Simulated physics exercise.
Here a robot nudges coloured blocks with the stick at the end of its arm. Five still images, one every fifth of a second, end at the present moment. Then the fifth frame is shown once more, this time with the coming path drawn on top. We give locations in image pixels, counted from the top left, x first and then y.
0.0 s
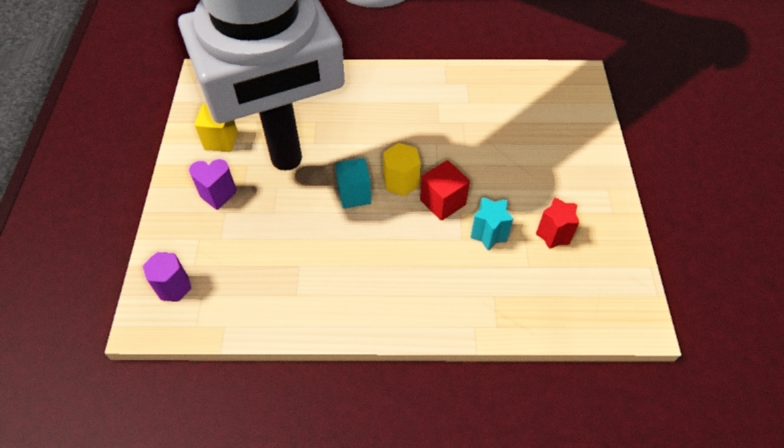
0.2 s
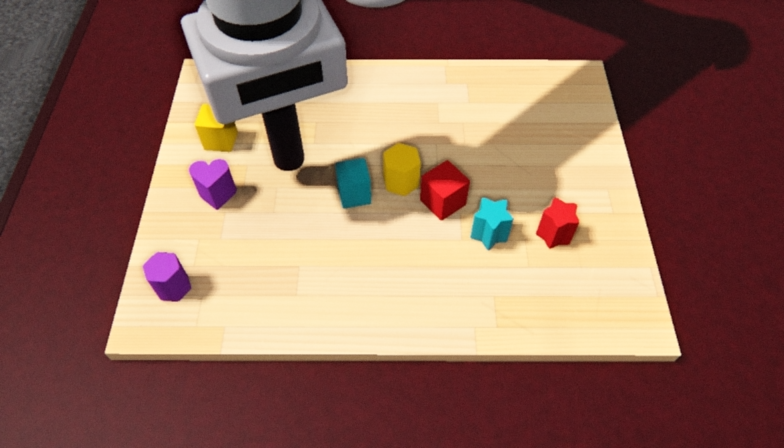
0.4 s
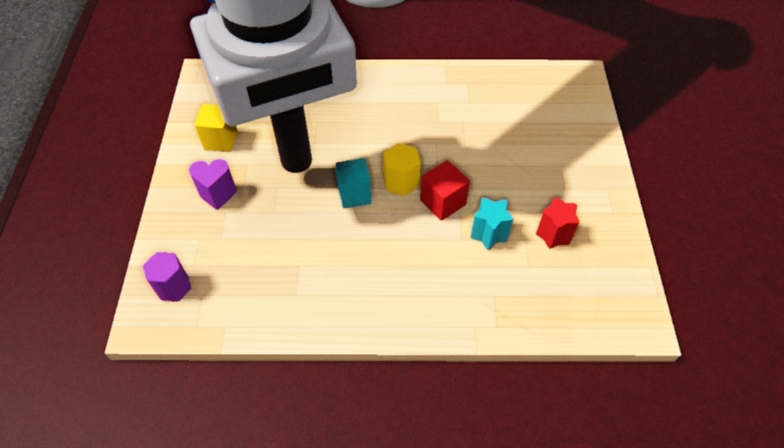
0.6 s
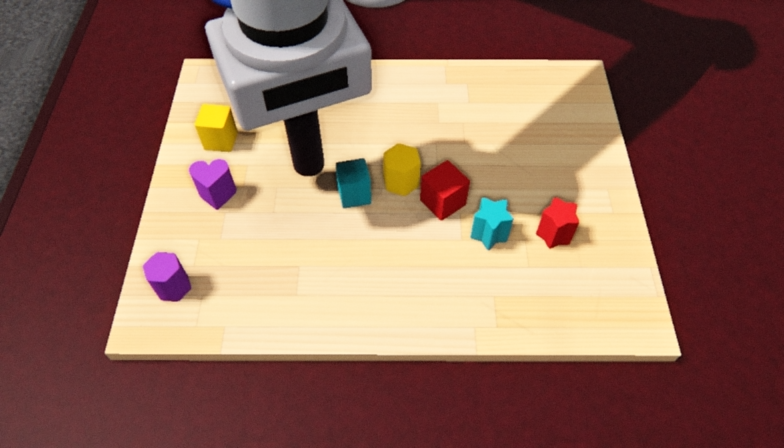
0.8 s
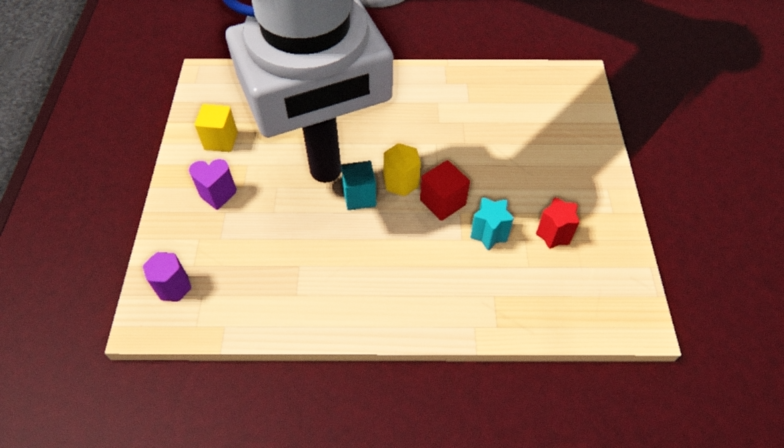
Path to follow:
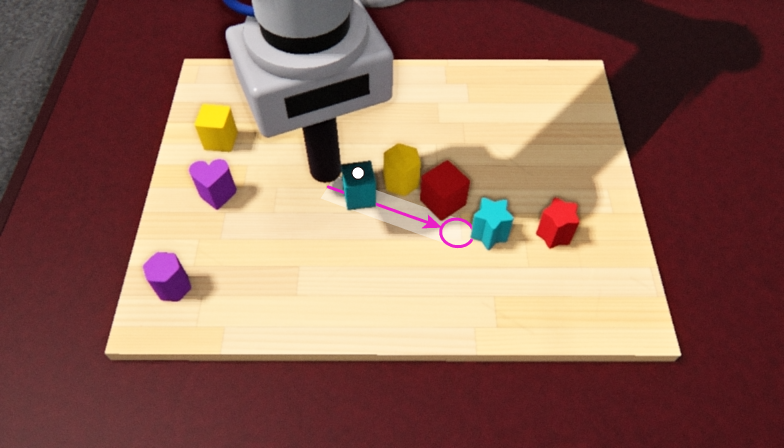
The clip shows a robot arm moving its black stick rightward over a wooden board of coloured blocks, then nudging the turquoise four-sided block slightly to the right, while the other blocks stay in place.
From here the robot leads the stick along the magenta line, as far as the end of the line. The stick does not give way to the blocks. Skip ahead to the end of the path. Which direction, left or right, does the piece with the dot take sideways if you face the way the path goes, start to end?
Sideways shift: Right.
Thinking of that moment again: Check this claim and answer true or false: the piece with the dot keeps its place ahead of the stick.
That statement is accurate.
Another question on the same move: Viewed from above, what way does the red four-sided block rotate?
The block turns counter-clockwise.
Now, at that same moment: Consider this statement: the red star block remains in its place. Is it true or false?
True
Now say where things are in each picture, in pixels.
In the first frame, stick's lower end (287, 160); turquoise four-sided block (352, 171); yellow hexagonal block (402, 157); red four-sided block (446, 178); turquoise star block (494, 212); red star block (563, 212).
In the second frame, stick (289, 161); blocks still.
In the third frame, stick (297, 162); blocks still.
In the fourth frame, stick (309, 166); blocks still.
In the fifth frame, stick (326, 172); turquoise four-sided block (358, 173); yellow hexagonal block (402, 157); red four-sided block (446, 178); turquoise star block (494, 212); red star block (563, 212).
Drawn move, from (328, 187) to (457, 233); the dot is on the turquoise four-sided block.
One third of the way, stick (370, 188); turquoise four-sided block (398, 191), turned 30° clockwise.
Two thirds of the way, stick (415, 203); turquoise four-sided block (441, 213), turned 55° clockwise.
At the end, stick (459, 219); turquoise four-sided block (477, 236), turned 70° clockwise; yellow hexagonal block still; red four-sided block (455, 177), turned 25° anticlockwise; turquoise star block (502, 213), turned 25° anticlockwise; red star block still.
